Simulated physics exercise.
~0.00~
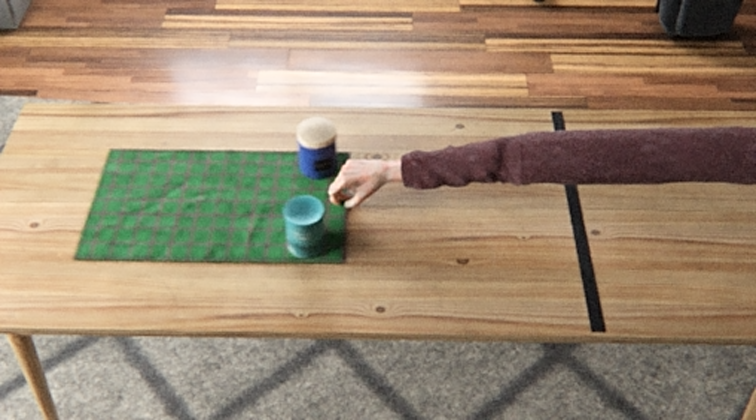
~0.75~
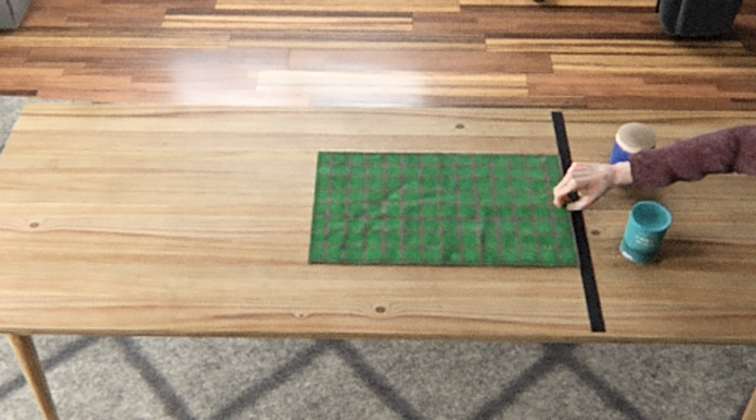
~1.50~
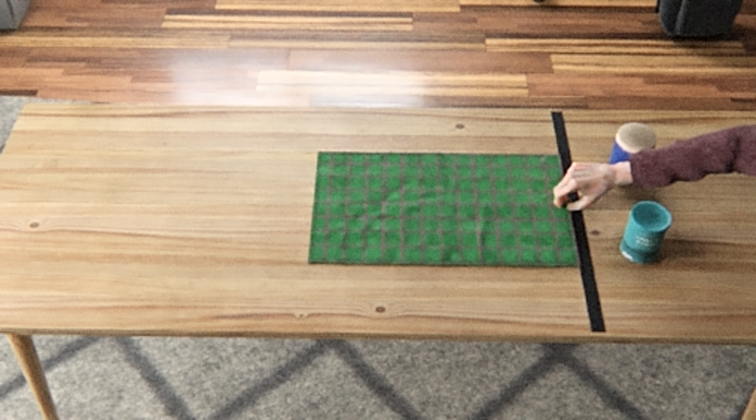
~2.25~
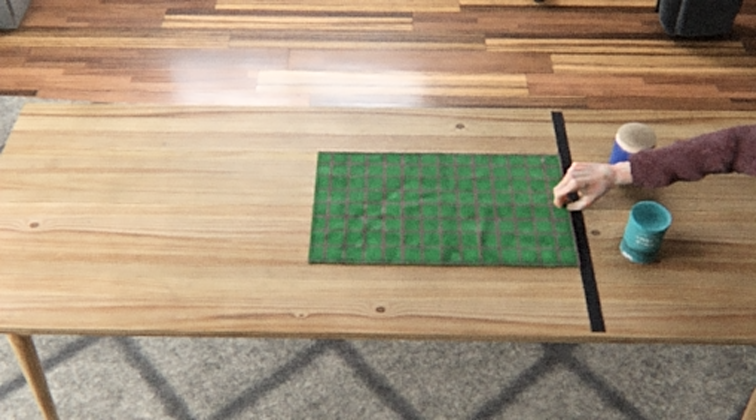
Hand pulling a green table runner right to a black tape line, turquoise tin and blue jar ending upright beyond its edge.
